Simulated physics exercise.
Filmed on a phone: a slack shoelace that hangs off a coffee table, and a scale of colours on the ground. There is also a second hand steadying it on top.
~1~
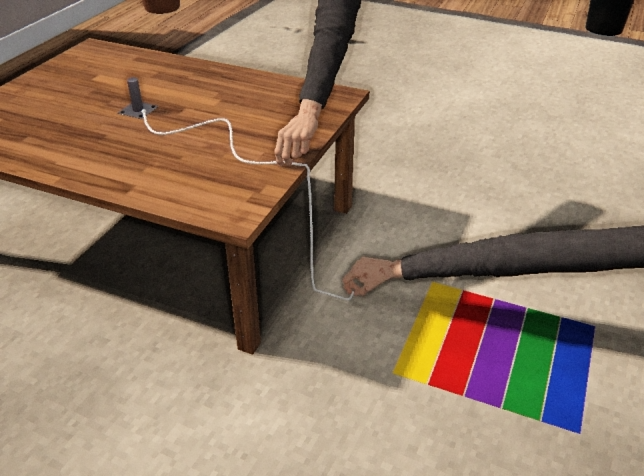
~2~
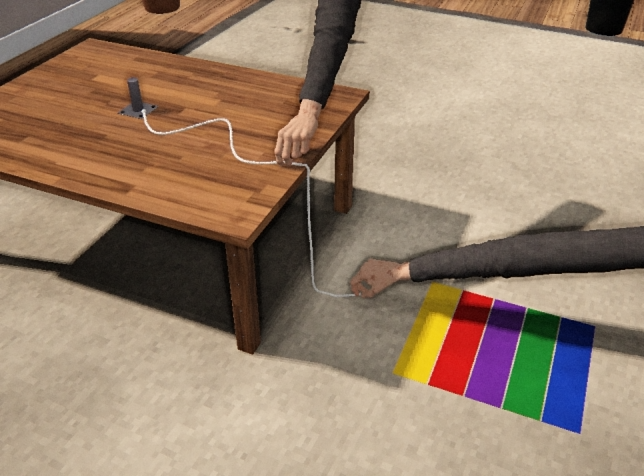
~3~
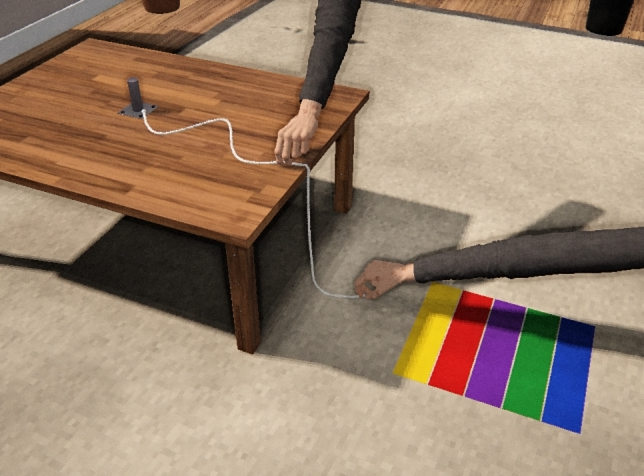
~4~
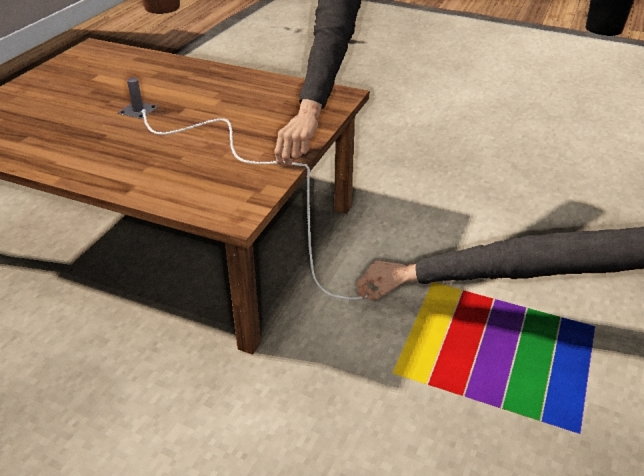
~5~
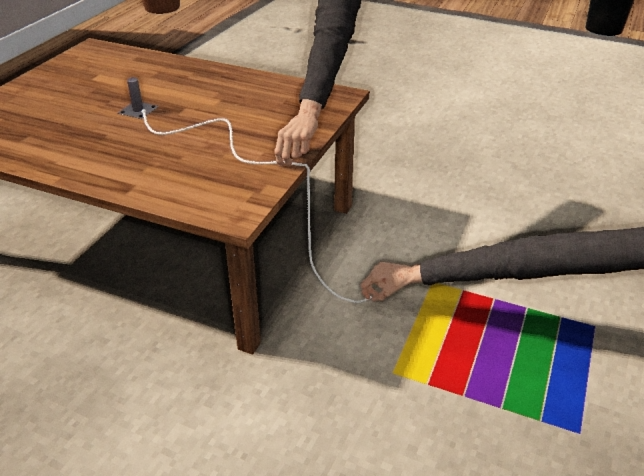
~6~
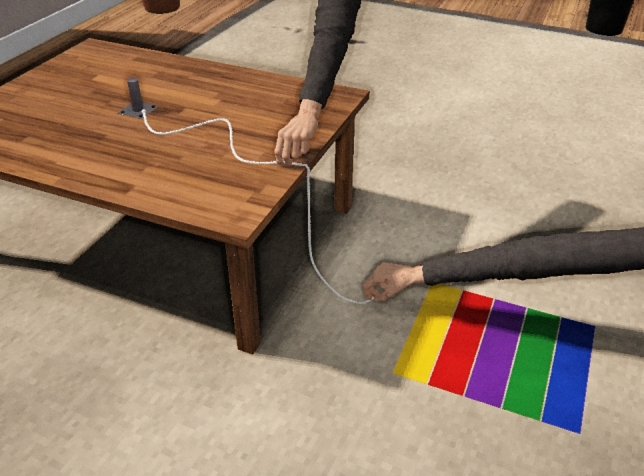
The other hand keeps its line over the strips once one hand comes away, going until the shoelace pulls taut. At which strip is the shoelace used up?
At the green one.
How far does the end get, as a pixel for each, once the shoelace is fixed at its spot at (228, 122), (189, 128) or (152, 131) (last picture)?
In order: (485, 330), then (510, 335), then (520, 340).
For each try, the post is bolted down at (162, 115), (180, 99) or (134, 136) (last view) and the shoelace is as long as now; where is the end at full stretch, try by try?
In order, it comes out close to (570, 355), (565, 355) and (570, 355).
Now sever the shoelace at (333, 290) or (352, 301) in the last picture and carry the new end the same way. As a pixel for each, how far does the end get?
Result 1: (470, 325). Result 2: (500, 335).
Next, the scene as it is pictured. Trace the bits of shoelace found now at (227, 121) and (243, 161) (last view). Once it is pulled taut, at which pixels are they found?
Point one: (246, 141); point two: (318, 168).
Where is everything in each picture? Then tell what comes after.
End (353, 292); yellow (417, 360); red (452, 371); purple (488, 383); green (526, 394); blue (565, 406), in the first picture.
End (360, 294); shoelace through (148, 126) (211, 122) (233, 148) (292, 164) (309, 219) (313, 278), in the second picture.
End (364, 295), in the third picture.
End (367, 296); shoelace through (148, 126) (211, 122) (233, 148) (292, 164) (309, 218) (315, 278), in the fourth picture.
End (371, 297), in the fifth picture.
End (373, 298); shoelace through (148, 126) (211, 122) (233, 148) (292, 164) (309, 219) (322, 278), in the sixth picture.
A little later, end near (467, 325); over red.
Next, end near (511, 338); over purple.
When it is tight, end near (537, 345); over green. It halts on the green strip.
